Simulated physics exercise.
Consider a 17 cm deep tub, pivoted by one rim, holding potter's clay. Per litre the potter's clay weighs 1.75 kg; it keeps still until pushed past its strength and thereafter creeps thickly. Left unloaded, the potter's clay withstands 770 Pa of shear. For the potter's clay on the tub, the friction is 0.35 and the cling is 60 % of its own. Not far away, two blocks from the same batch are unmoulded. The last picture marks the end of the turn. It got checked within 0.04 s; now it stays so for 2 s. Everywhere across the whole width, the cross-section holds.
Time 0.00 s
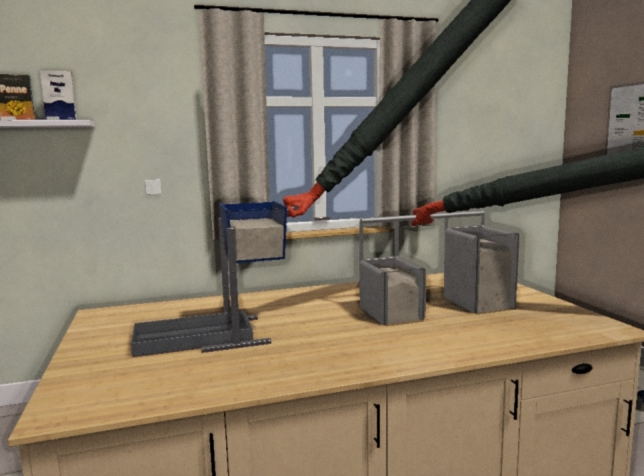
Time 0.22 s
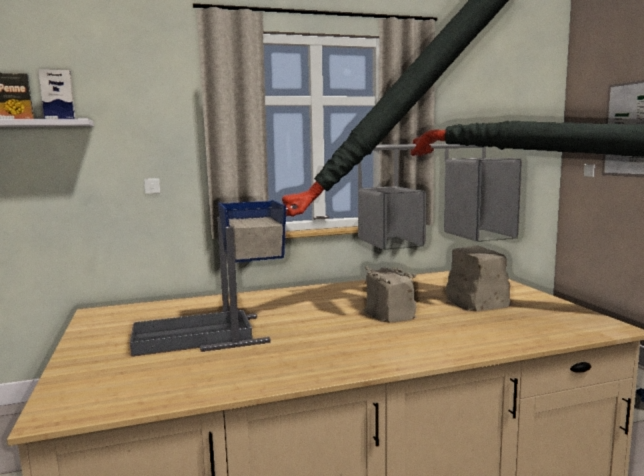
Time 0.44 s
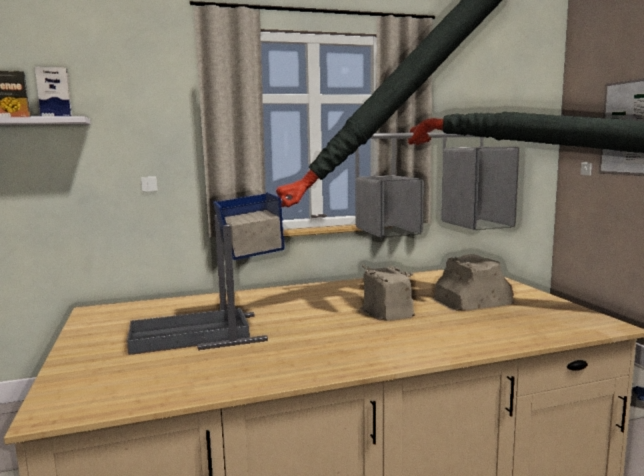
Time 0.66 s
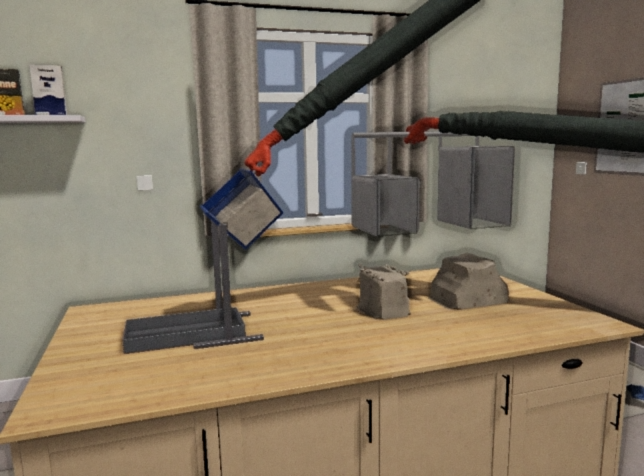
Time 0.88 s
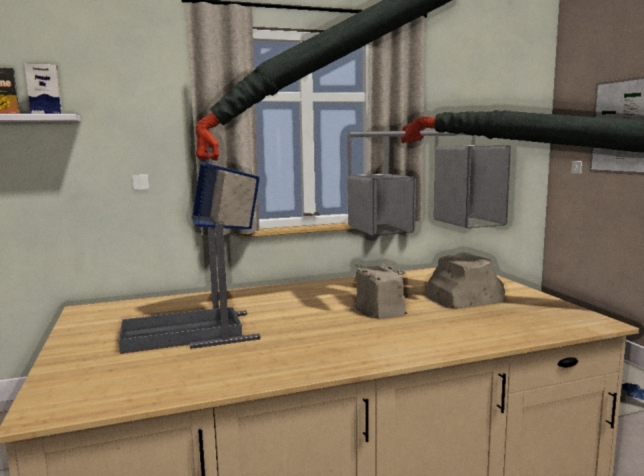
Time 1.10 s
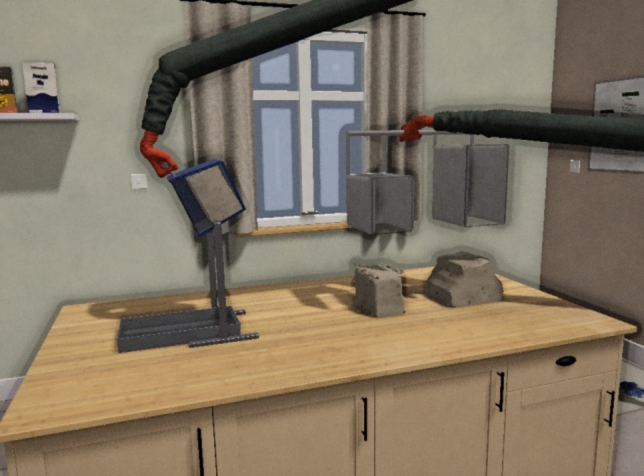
To begin with, one gloved hand holds a clay-filled blue tub on a stand while another grips a bar joining two moulds. The moulds lift off two grey blocks, and the right one slumps lower and wider. The first hand then swings the tub leftward past upright, the clay staying inside.
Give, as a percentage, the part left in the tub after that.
I would say roughly 0 per cent is left.
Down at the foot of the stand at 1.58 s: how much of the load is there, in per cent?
I'd say close to 65 per cent of it.
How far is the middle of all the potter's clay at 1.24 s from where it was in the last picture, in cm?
The distance comes to some 6 cm.
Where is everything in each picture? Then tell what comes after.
In the first picture, handle-side rim at (285, 208), tilt 0 degrees; top of the potter's clay at (265, 227); blocks stand 17 cm, 26 cm (left to right).
In the second picture, handle-side rim at (284, 207), tilt 0 degrees; top of the potter's clay at (264, 226); blocks stand 17 cm, 23 cm (left to right).
In the third picture, handle-side rim at (278, 199), tilt 7 degrees; top of the potter's clay at (276, 218); blocks stand 17 cm, 19 cm (left to right).
In the fourth picture, handle-side rim at (250, 173), tilt 40 degrees; top of the potter's clay at (259, 190); blocks stand 17 cm, 18 cm (left to right).
In the fifth picture, handle-side rim at (206, 166), tilt 78 degrees; top of the potter's clay at (228, 173); blocks stand 17 cm, 18 cm (left to right).
In the sixth picture, handle-side rim at (171, 183), tilt 113 degrees; top of the potter's clay at (218, 167); blocks stand 17 cm, 18 cm (left to right).
After 1.24 s, the tub is at 113 degrees and holds 94 %.
After 1.41 s, the tub is at 113 degrees and holds 32 %.
After 1.58 s, the tub is at 113 degrees and holds 0 %.
After 1.75 s, the tub is at 113 degrees and holds 0 %.
After 3.10 s, at the end, the tub is at 113 degrees and holds 0 %.
